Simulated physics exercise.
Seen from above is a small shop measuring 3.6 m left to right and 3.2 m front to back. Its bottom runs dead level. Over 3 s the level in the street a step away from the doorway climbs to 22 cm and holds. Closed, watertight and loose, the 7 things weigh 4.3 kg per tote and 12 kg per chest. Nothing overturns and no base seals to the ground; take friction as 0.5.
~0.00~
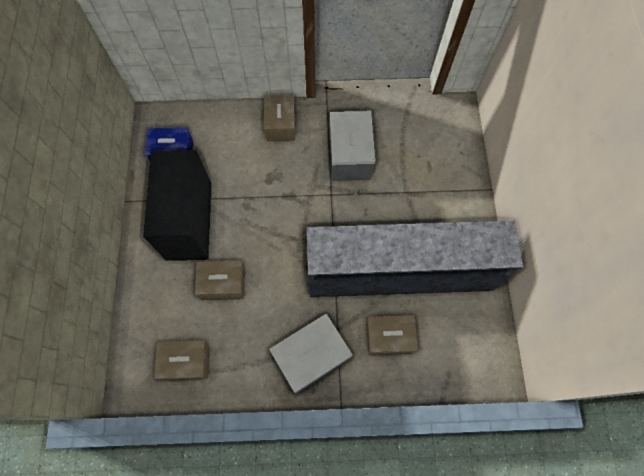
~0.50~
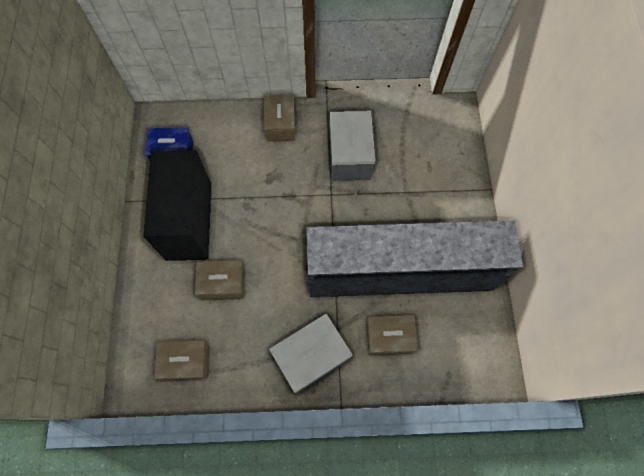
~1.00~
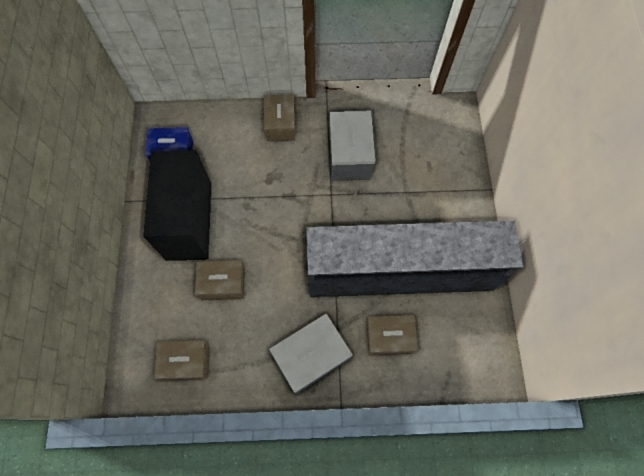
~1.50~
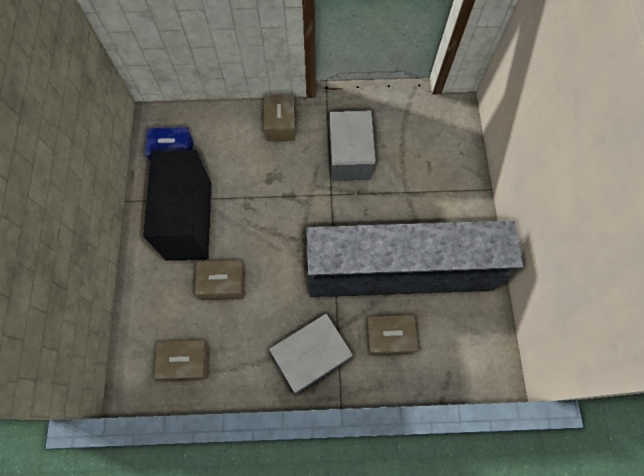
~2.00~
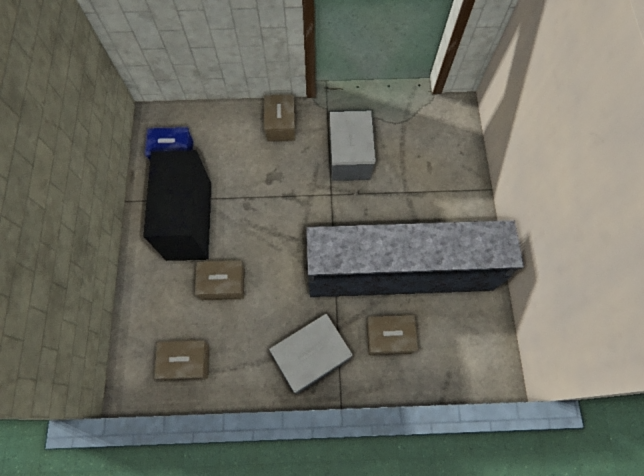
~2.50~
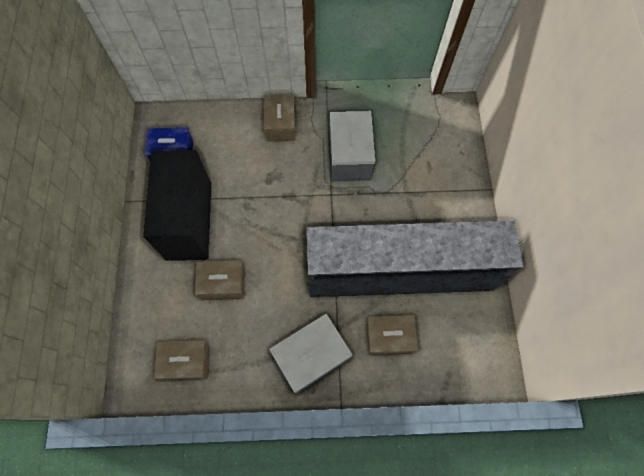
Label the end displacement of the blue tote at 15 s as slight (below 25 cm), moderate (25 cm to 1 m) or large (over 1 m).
Moderate.
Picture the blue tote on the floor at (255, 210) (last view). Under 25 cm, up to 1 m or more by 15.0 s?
In that run it wanders far off.
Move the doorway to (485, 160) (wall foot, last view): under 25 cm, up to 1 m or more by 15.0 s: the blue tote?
Result for the blue tote: Large displacement.
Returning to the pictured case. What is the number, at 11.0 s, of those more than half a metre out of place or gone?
The count is 3.
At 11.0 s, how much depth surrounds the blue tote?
Close to 12 centimetres.
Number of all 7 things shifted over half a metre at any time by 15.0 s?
The tally stands at 6.
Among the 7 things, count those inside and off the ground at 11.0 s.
7 at that moment.
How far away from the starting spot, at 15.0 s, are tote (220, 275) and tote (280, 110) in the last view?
Respectively 120 and 100 cm.
After 3.5 s the blue tote is near (167, 141), 0.0 m from its start, aground; 0 afloat.
After 6.8 s the blue tote is near (167, 141), 0.0 m from its start, aground; 4 afloat.
After 11.0 s the blue tote is near (187, 106), 0.4 m from its start, afloat; 7 afloat.
After 15.0 s the blue tote is near (215, 97), 0.6 m from its start, afloat; 7 afloat.
